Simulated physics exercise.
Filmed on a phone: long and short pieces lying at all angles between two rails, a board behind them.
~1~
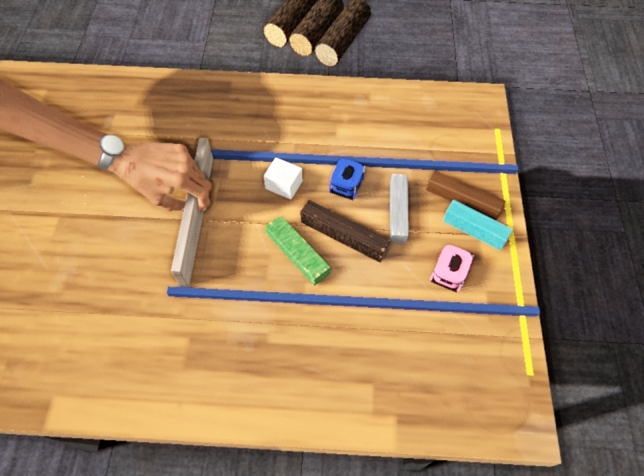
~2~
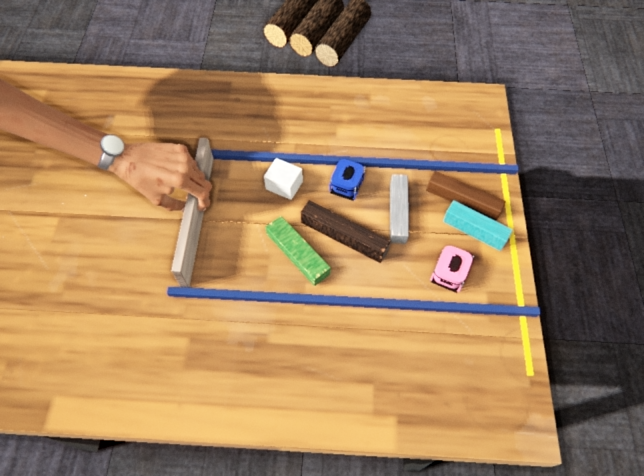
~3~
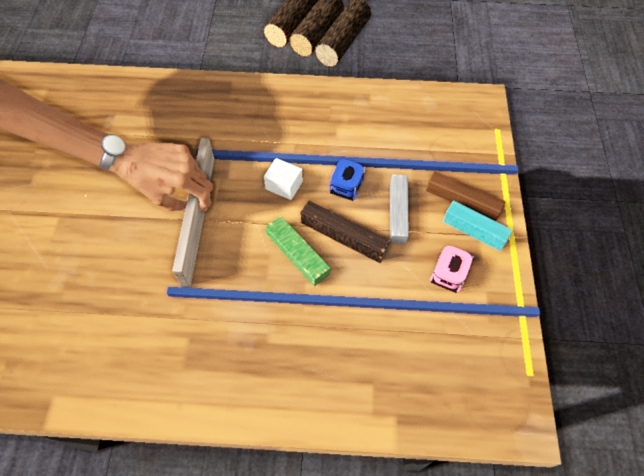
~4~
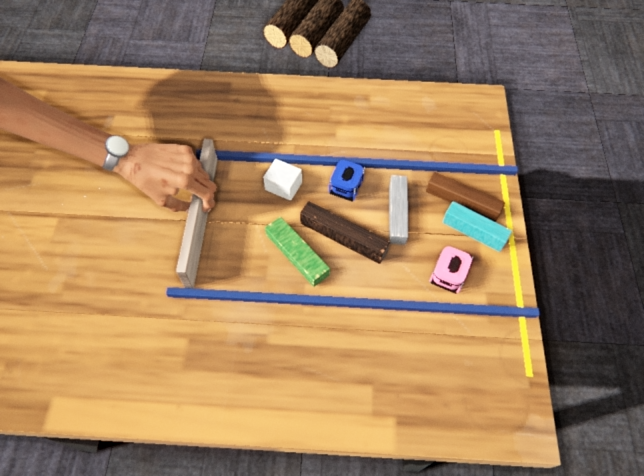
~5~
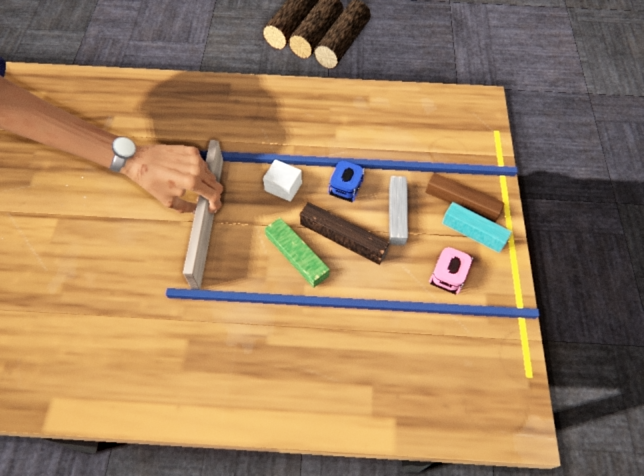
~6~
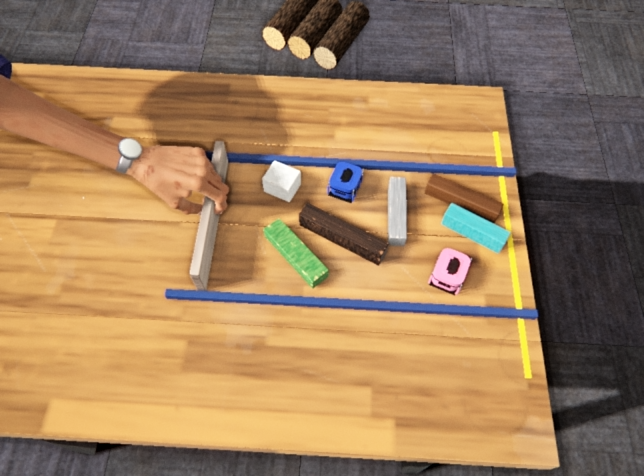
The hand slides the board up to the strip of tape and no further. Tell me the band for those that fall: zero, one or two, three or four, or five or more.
Here the number that fall off is five or more.
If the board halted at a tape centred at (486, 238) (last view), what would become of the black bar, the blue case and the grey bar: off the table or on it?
The black bar survives, the blue case goes over, the grey bar goes over.
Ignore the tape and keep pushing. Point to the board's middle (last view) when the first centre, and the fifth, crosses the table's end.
About (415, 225), then (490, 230).
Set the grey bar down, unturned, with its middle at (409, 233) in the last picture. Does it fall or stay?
The grey bar falls.
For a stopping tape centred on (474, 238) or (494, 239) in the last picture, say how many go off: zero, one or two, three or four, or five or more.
In that order: Three or four; five or more.
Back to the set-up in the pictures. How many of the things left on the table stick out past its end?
The number is 2.
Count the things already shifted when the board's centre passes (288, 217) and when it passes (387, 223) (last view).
At the one place 2, at the other 8.
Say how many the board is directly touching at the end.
The number is 2.
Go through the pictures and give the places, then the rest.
Turquoise bar (477, 225); brown stick (465, 195); pink case (452, 268); board (194, 210); tape (512, 237), in the first picture.
Brown stick (465, 196); blue case (347, 180), in the second picture.
Pink case (451, 269); green bar (297, 250), in the third picture.
Turquoise bar (476, 227); grey bar (399, 209), in the fourth picture.
Brown stick (464, 198); white block (283, 181), in the fifth picture.
Turquoise bar (475, 228); brown stick (463, 198); pink case (450, 271); board (211, 213); tape (510, 239), in the sixth picture.
A little later, none off yet; turquoise bar at rest near (475, 228); brown stick at rest near (463, 198); pink case at rest near (450, 271).
Next, none off yet; turquoise bar moving near (485, 230); brown stick shifted a little near (498, 205); pink case moving near (457, 275).
Later still, two off so far; turquoise bar dropping near (522, 292); brown stick fallen near (463, 347); pink case shifted well along near (511, 290).
When it is over, the number that fall off is five or more; down, black bar, blue case, grey bar, pink case, brown stick and turquoise bar.
